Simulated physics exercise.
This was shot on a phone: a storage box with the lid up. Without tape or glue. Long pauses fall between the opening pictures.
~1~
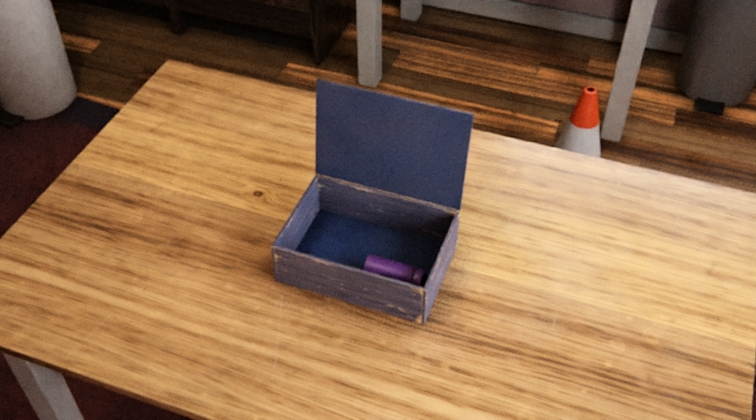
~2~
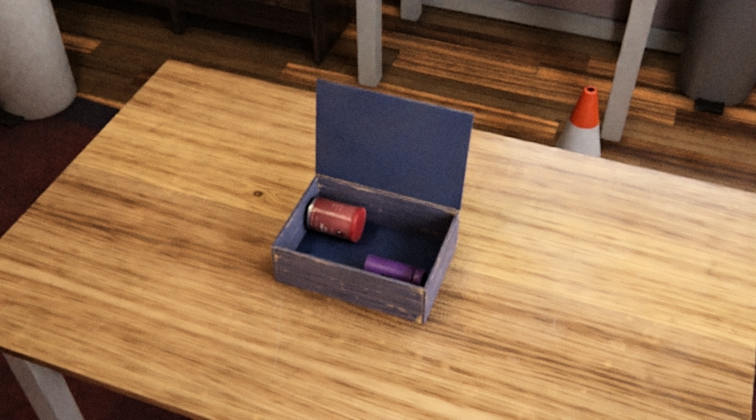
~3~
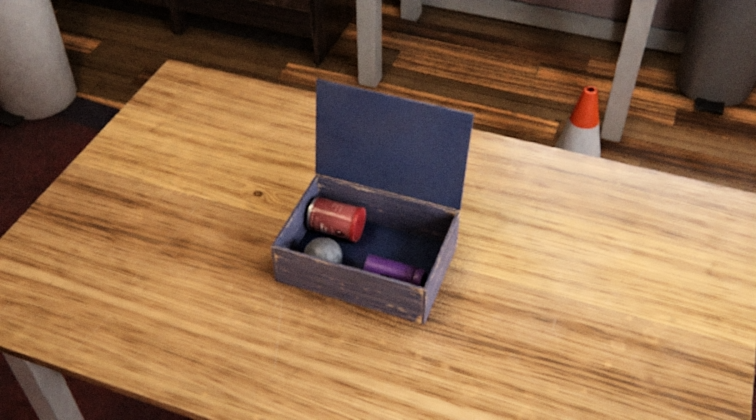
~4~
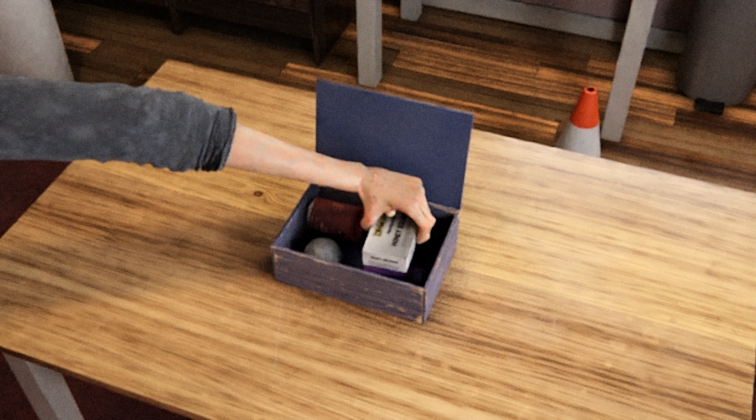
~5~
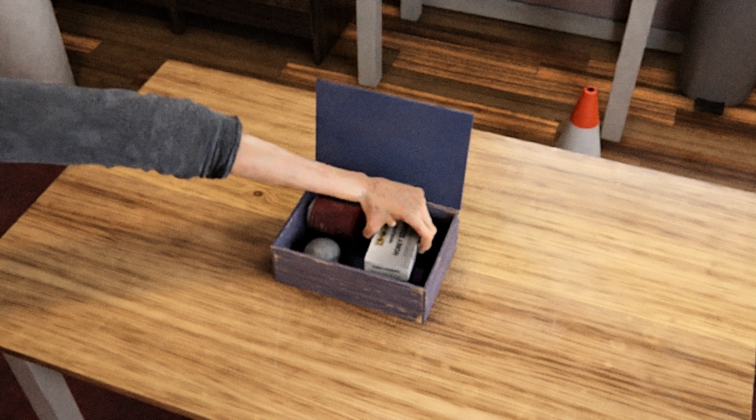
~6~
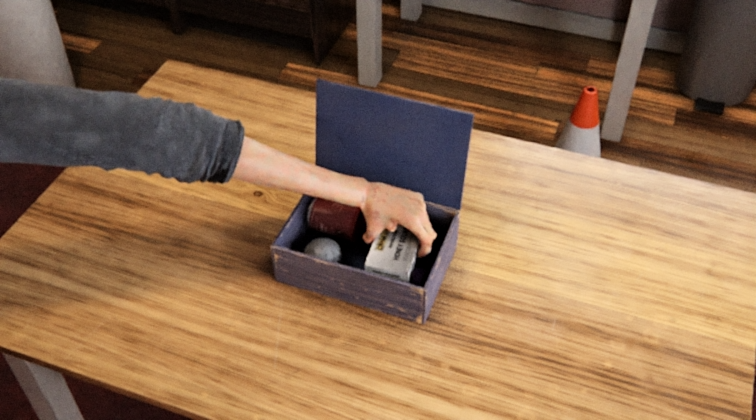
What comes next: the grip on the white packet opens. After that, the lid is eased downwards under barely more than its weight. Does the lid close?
Yes.
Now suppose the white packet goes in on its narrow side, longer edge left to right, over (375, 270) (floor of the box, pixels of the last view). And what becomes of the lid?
Then the lid comes down fully.
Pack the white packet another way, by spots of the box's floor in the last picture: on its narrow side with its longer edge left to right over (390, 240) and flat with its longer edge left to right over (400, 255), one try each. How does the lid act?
On the first try the lid goes all the way down, and on the second it goes all the way down.
Then, 1.10 s later than the last frame, lid starting down; white packet tilted by 26° near (394, 251).
Then, 1.80 s later than the last frame, lid 47° above the rim; white packet tilted by 26° near (394, 251).
Then, 2.30 s later than the last frame, lid 8° above the rim; white packet tilted by 26° near (394, 251).
When it is over, lid shut; left askew, white packet; the other 3 as before. End places, in pixels of the last picture, white packet near (397, 242).
